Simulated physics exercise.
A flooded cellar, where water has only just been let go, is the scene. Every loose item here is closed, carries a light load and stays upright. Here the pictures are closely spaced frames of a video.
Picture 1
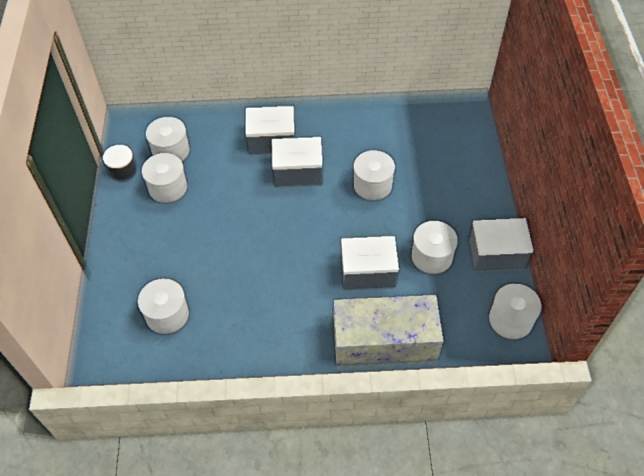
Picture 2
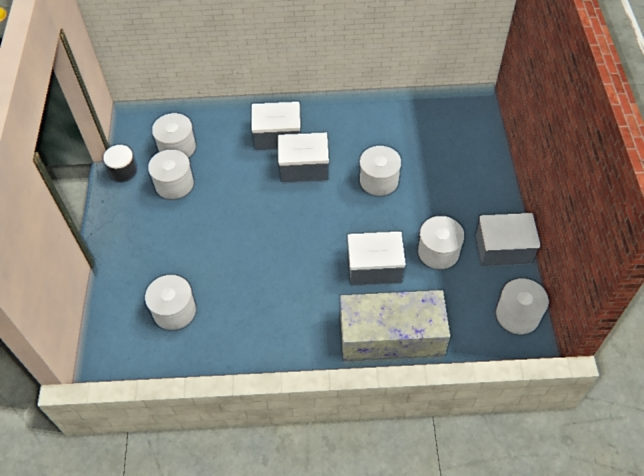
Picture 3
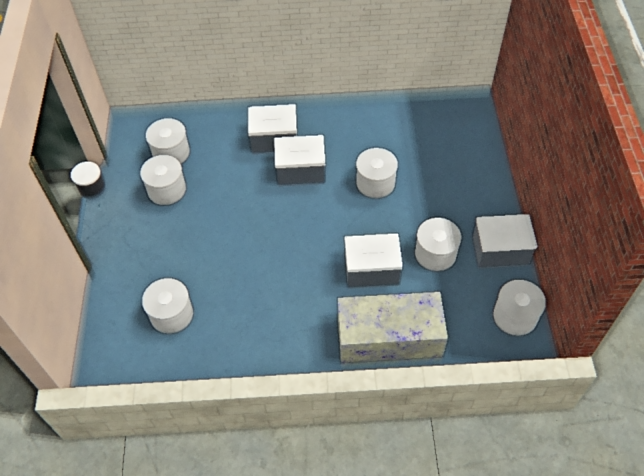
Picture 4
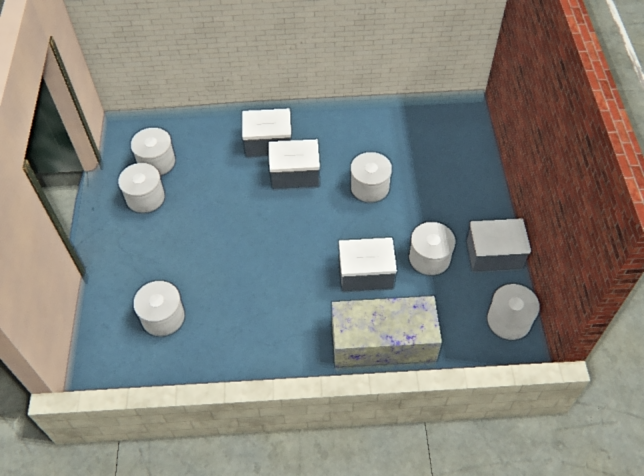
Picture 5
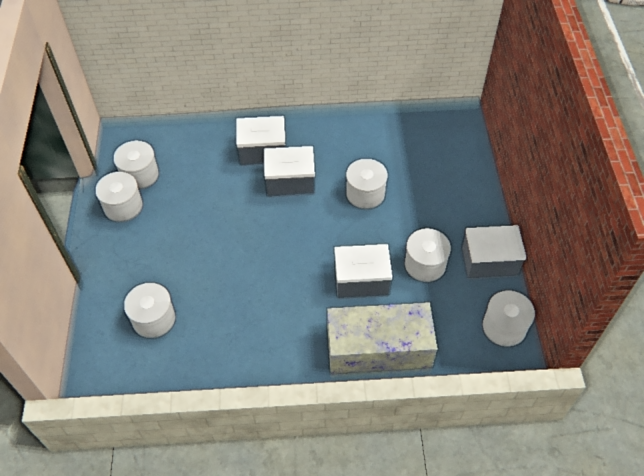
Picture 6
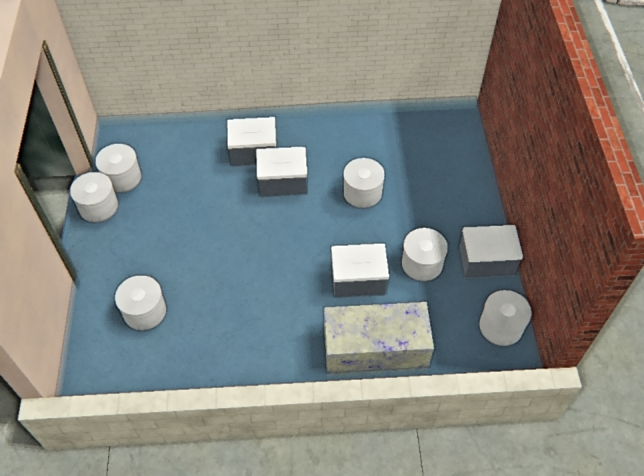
In a flooded cellar, a small tub drifts out the left doorway and others follow toward it.
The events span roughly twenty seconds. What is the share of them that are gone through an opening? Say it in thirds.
The fraction ends up two thirds plus.
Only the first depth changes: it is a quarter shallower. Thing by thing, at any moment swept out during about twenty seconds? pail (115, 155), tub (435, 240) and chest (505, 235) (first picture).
Log - object 1: Lost; object 2: Still there; object 3: Still there.
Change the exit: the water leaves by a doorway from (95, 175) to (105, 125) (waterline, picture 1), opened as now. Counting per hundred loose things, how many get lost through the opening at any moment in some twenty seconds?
Estimate: Close to 50 per cent.
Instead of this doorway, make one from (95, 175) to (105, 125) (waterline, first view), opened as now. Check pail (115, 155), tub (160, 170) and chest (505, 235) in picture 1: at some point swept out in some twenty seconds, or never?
Per object, as asked: Flushed / flushed / not flushed.
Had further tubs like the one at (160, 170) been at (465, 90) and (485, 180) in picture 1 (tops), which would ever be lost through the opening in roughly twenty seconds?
Remains, remains.
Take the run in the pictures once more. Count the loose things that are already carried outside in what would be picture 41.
My count is 6.
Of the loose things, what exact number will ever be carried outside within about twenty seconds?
Tally: 8.
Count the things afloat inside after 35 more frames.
5.
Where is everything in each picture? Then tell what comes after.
The first frame shows a tub at (162, 169), afloat; a tub at (166, 132) floats; 0 of 11 have shifted.
The second frame shows a tub at (169, 165), afloat; a tub at (172, 128), afloat; 1 of 11 have shifted.
The third frame shows a tub at (161, 171) floats, close to its start; a tub at (166, 133), afloat, close to its start; 2 of 11 have shifted.
The fourth frame shows a tub at (139, 179), afloat, close to its start; a tub at (151, 143) floats, close to its start; 3 of 11 have shifted.
The fifth frame shows a tub at (116, 188) floats, a stride from its start; a tub at (134, 156), afloat, a stride from its start; 4 of 11 have shifted.
The sixth frame shows a tub at (91, 188), afloat, a stride from its start; a tub at (116, 159), afloat, a stride from its start; 6 of 11 have shifted.
A moment on, 3 of 11 are out; 8 afloat.
Next, 5 of 11 are out; 6 afloat.
Later, 6 of 11 are out; 5 afloat.
In the end, 8 of 11 are out; 3 afloat.
